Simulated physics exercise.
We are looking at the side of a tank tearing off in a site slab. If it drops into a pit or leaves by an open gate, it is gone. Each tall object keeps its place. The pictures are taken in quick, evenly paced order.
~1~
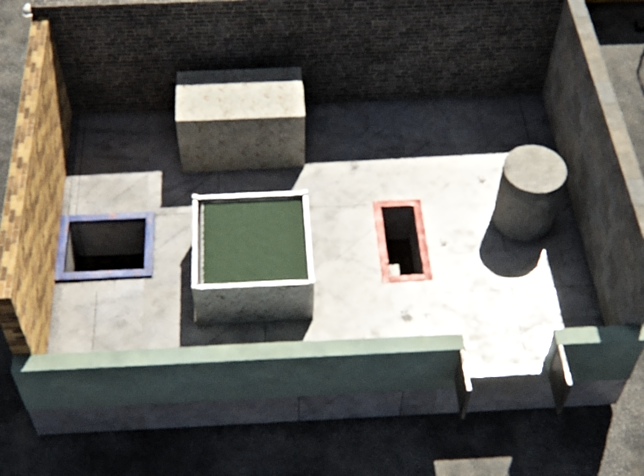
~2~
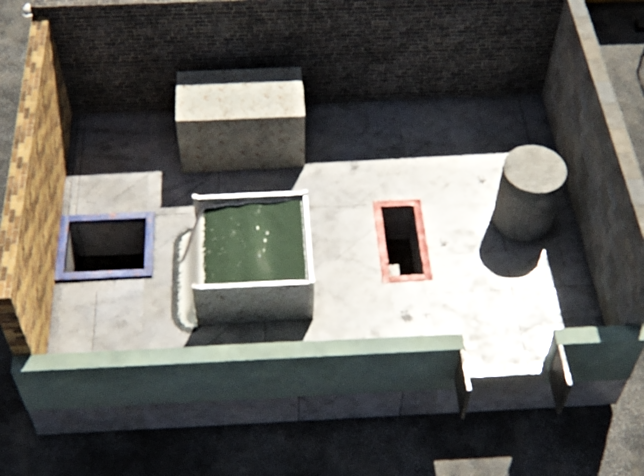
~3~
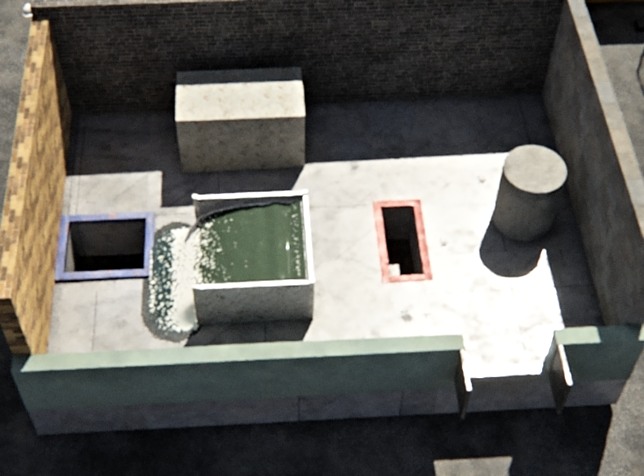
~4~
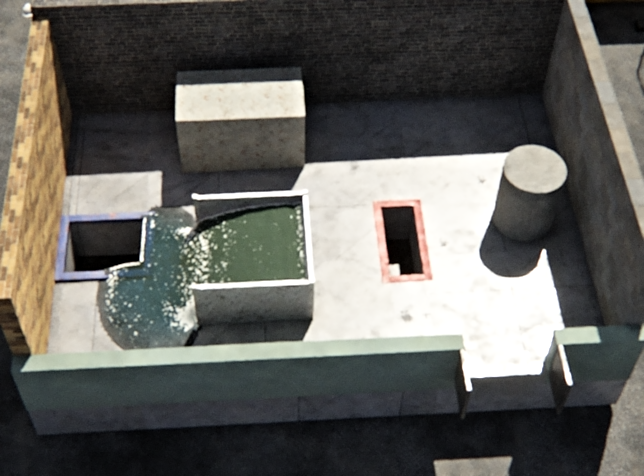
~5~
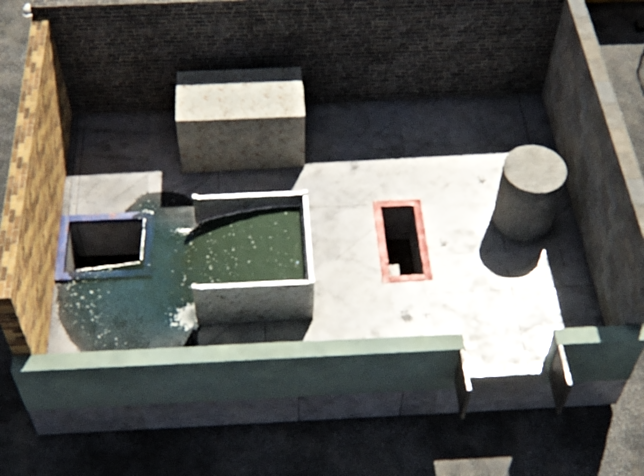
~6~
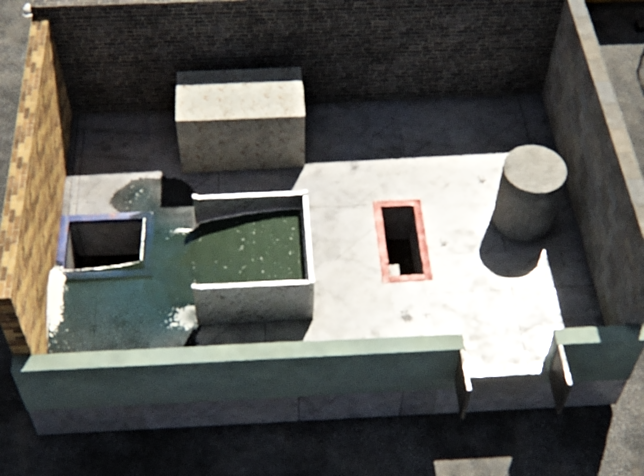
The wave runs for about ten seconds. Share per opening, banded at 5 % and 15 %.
Outcome: The gate will capture a light share below five per cent, the red pit will capture a light share below five per cent, the blue pit will capture a heavy share beyond fifteen per cent.
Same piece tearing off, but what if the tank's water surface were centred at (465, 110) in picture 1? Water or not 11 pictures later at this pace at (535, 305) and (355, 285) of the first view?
Untouched, untouched.
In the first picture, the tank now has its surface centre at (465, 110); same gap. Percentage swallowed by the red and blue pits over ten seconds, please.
Within ten seconds the red pit collects 8 percent of the total and the blue pit 25 percent.
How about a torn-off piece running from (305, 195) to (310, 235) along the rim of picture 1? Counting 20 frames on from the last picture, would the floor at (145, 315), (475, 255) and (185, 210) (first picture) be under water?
Taking them in order, I'd say not reached, not reached and not reached.
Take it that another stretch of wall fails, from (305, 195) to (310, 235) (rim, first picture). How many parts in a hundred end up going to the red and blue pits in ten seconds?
Red 65 %, blue 0 %.
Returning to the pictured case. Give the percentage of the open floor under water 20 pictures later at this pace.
That works out to some 35 in a hundred.
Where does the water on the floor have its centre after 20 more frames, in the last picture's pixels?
Around pixel (172, 298).
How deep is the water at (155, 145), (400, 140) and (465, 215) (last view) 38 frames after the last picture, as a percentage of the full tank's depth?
Estimated readings in sequence: 4, 0, 0 percent.
A moment on, water covers 20 % of the floor; the gate 0 %, the red pit 0 %, the blue pit 20 %.
Next, water covers 20 % of the floor; the gate 0 %, the red pit 0 %, the blue pit 31 %.
Then, water covers 35 % of the floor; the gate 0 %, the red pit 0 %, the blue pit 43 %.
Later, water covers 55 % of the floor; the gate 1 %, the red pit 1 %, the blue pit 49 %.
In the end, water covers 60 % of the floor; the gate 2 %, the red pit 2 %, the blue pit 50 %.
